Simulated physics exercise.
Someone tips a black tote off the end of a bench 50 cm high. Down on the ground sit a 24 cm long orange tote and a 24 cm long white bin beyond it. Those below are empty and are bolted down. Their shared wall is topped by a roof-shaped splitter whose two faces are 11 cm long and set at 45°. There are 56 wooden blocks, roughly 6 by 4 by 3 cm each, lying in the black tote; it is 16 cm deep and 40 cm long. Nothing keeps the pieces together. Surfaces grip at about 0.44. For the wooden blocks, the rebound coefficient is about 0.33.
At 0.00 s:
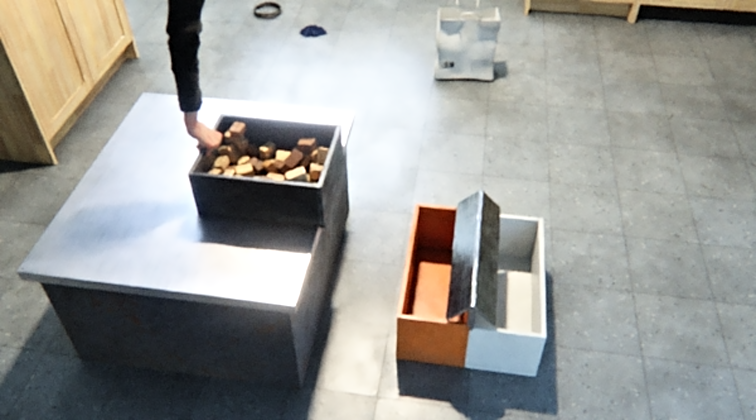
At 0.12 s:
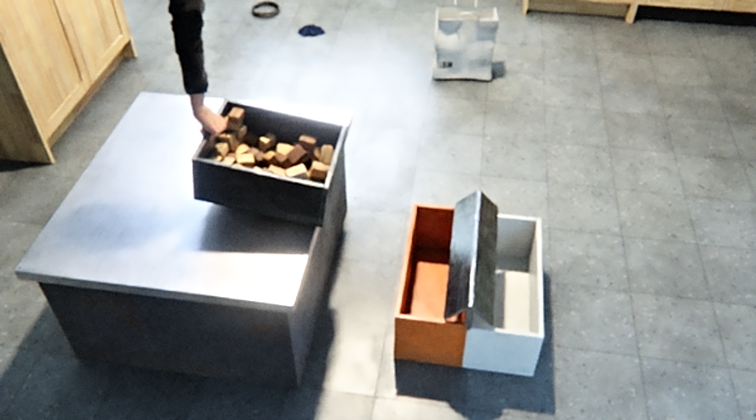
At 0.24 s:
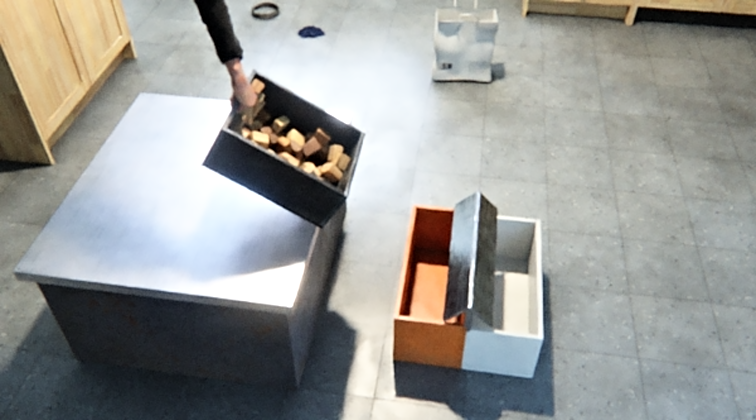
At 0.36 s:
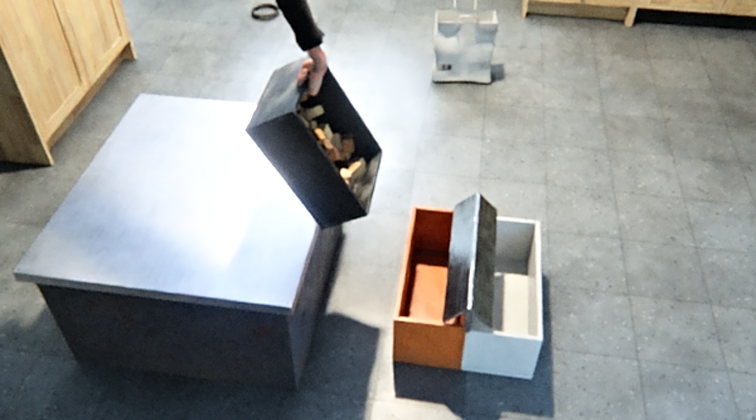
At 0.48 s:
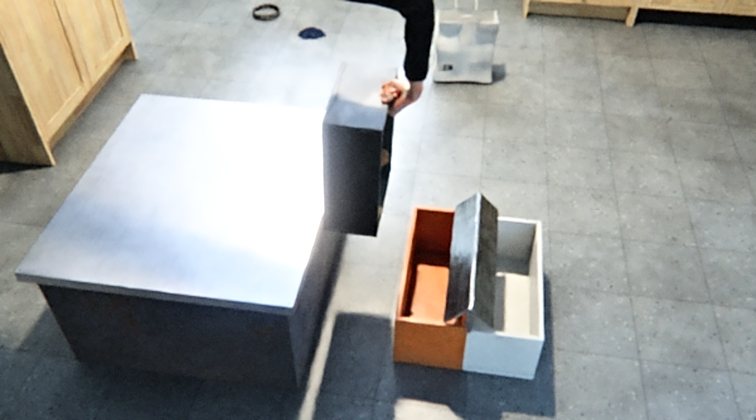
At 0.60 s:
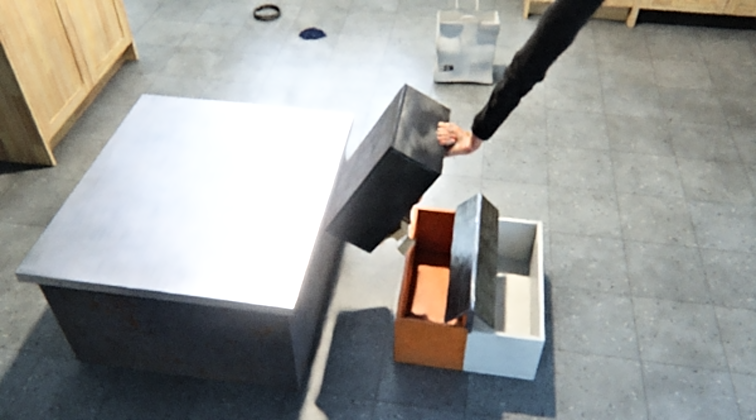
On a gray tiled floor beside a bench, a hand lifted one end of a black tote of wooden blocks, tipped it steeply over the edge, and a few blocks slid out near an orange tote.
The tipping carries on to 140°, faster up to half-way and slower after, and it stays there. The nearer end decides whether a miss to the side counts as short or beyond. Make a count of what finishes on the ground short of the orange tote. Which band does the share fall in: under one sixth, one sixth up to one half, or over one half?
One sixth up to one half.
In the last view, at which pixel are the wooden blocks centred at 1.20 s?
Centre: Approx. (429, 297).
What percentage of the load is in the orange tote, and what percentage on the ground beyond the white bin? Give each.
Approx. 45 % / 5 %.
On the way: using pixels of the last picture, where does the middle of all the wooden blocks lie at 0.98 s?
Somewhere around (431, 295) in pixels.
After 0.70 s, tilt 135°; 10 still in the black tote, 4 in the orange tote and 42 in the air.
After 0.82 s, tilt 140°; 2 still in the black tote, 20 in the orange tote, 10 in the white bin, 1 on the ground short of the orange tote and 23 in the air.
After 0.98 s, tilt 140°; 23 in the orange tote, 10 in the white bin, 12 on the ground short of the orange tote, 1 on the ground beyond the white bin and 10 in the air.
Final count (at 1.20 s), 25 in the orange tote, 10 in the white bin, 19 on the ground short of the orange tote and 2 on the ground beyond the white bin. Asked share, 19 of 56, 34 per cent.
